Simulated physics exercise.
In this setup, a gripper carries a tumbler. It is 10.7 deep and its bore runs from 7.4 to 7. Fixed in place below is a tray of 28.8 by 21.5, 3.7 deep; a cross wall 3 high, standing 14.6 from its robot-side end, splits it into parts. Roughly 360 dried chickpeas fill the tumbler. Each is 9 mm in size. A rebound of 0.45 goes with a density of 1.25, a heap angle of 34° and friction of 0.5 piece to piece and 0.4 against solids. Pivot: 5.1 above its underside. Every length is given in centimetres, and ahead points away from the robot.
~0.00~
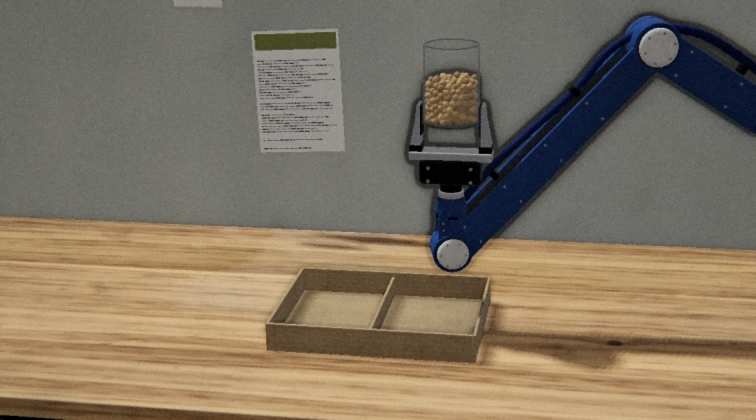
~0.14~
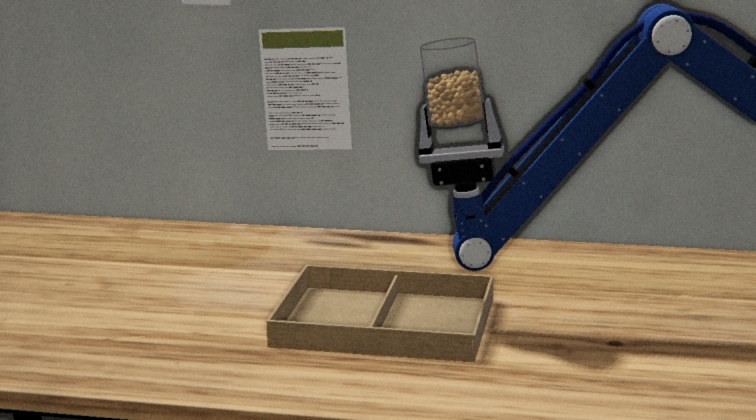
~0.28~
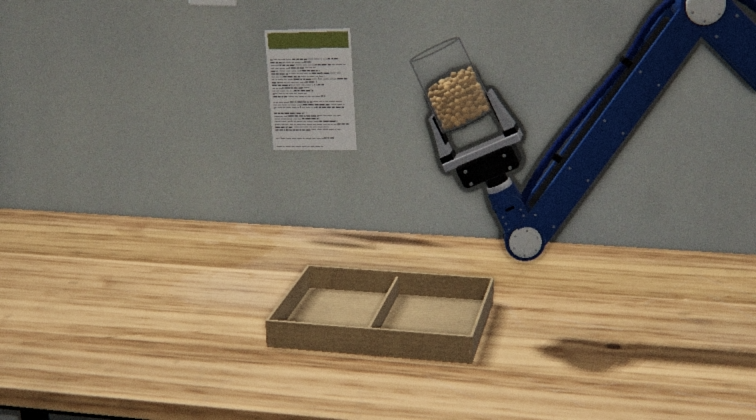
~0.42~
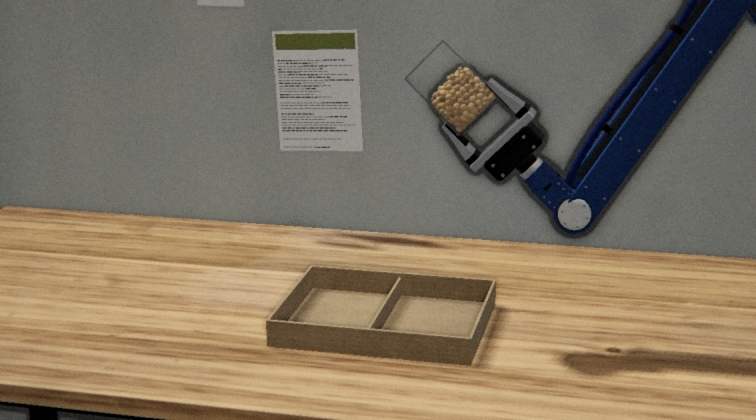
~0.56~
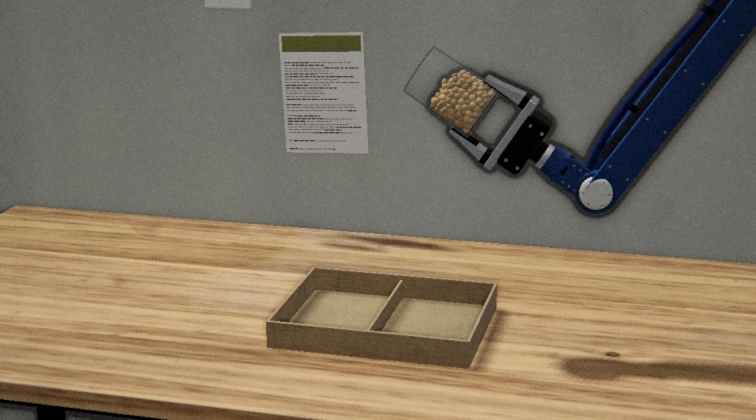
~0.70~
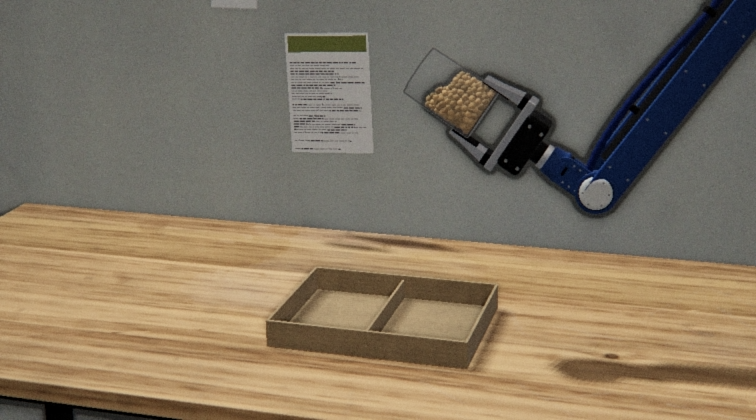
At a wooden table against a grey wall, a blue robot arm holds a clear tumbler of chickpeas above and behind a divided tray, moves its wrist joint rightward, and tilts the tumbler steeply to the left.
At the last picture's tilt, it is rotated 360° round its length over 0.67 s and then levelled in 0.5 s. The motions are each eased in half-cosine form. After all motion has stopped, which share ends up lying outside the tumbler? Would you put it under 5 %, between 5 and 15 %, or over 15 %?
I would put it under 5 %.
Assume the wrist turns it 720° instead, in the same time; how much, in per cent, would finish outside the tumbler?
It would be roughly 0 percent.
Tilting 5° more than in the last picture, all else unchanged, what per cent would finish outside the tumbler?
0 %.
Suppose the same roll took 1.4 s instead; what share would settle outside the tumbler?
It would then come to about 0 per cent.
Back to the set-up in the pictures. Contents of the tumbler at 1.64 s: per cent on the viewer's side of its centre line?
About 55 %.
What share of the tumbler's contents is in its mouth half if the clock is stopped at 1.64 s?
Near 15 per cent lies in the mouth half.
By 1.17 s, tipped 58°, highest piece 39 above the table; 358 in the tumbler.
By 1.64 s, tipped 26°, highest piece 39 above the table; 358 in the tumbler.
By 2.07 s, upright, highest piece 39 above the table; 358 in the tumbler.
By 2.77 s, upright, highest piece 39 above the table; 358 in the tumbler.
Final count, 358 in the tumbler. That is 0 % outside the tumbler.
